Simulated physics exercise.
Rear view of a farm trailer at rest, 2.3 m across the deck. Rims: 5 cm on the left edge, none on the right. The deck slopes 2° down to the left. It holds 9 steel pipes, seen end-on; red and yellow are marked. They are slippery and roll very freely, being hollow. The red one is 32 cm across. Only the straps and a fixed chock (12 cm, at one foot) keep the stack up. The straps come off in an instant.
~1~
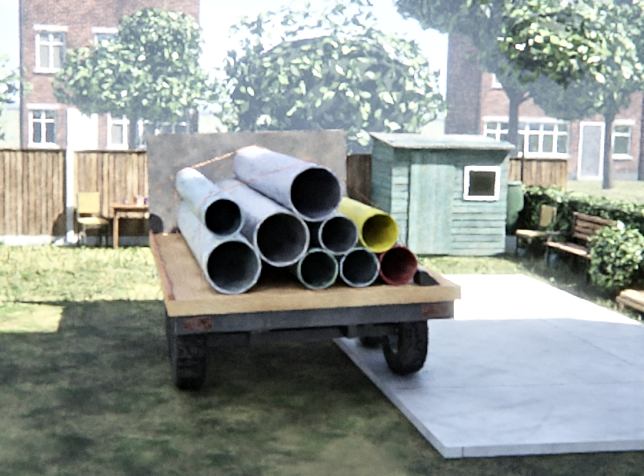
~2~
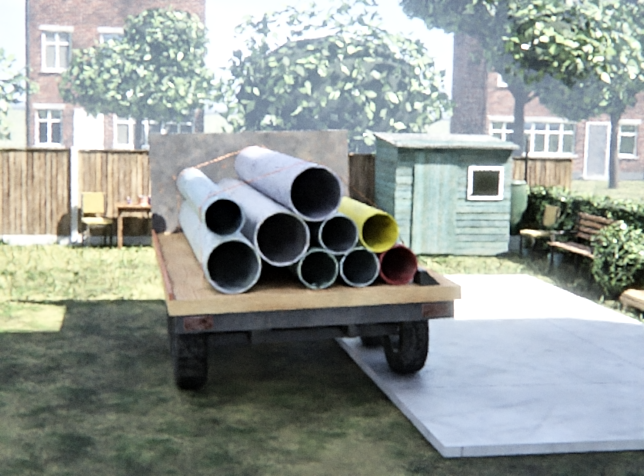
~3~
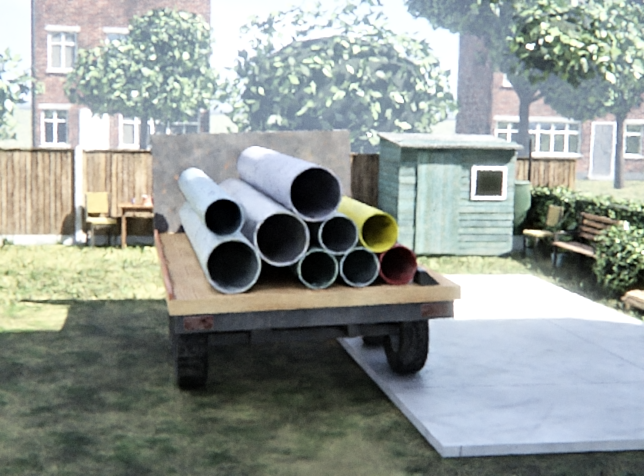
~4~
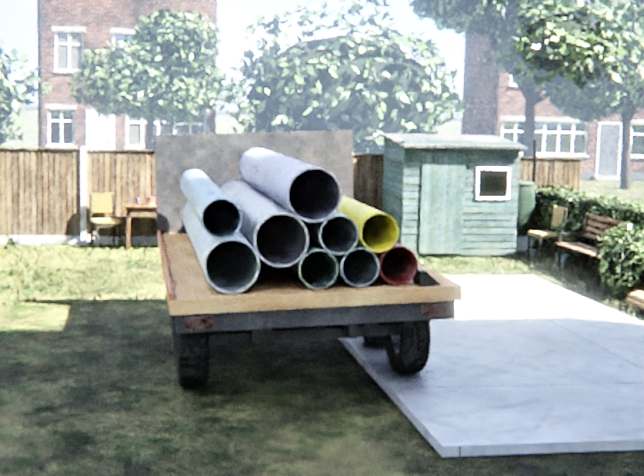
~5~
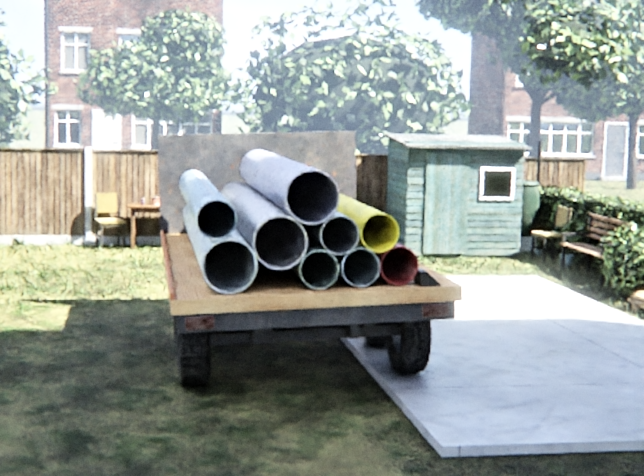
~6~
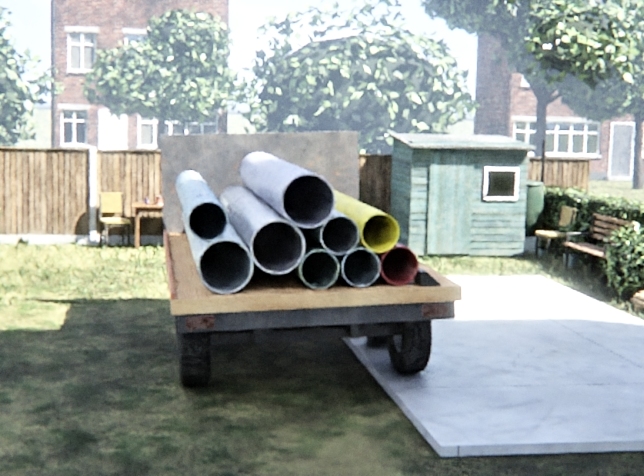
A parked trailer holds stacked pipes as the upper and left ones shift slightly left.
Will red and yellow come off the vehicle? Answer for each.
The red pipe remains on the deck, the yellow stays aboard.
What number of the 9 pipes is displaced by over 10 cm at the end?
In all, 4.
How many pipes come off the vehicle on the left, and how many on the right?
On the left 1, on the right 0.
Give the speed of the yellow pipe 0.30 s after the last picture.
Near 0.0 m/s.
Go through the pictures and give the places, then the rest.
The first picture shows red at (399, 266), yellow at (379, 232); straps on; chock at (423, 278); the deck slopes 2° down to the left; 4 of the 9 lie on the deck itself.
The second picture shows red at (399, 265), yellow at (379, 232); straps on.
The third picture shows red at (399, 265), yellow at (379, 232); no straps.
The fourth picture shows red at (399, 266), yellow at (379, 232); no straps.
The fifth picture shows red at (400, 266), yellow at (380, 233); no straps.
The sixth picture shows red at (400, 266), yellow at (380, 233); no straps; chock at (424, 278).
Then, 0.3 s after the last picture, red is on the deck, 50 cm from the right edge; yellow is up on others, 65 cm from the right edge; 1 of 9 is off.
At rest (3.6 s after the last picture), red is on the deck, 50 cm from the right edge; yellow is up on others, 65 cm from the right edge; 1 of 9 is off.
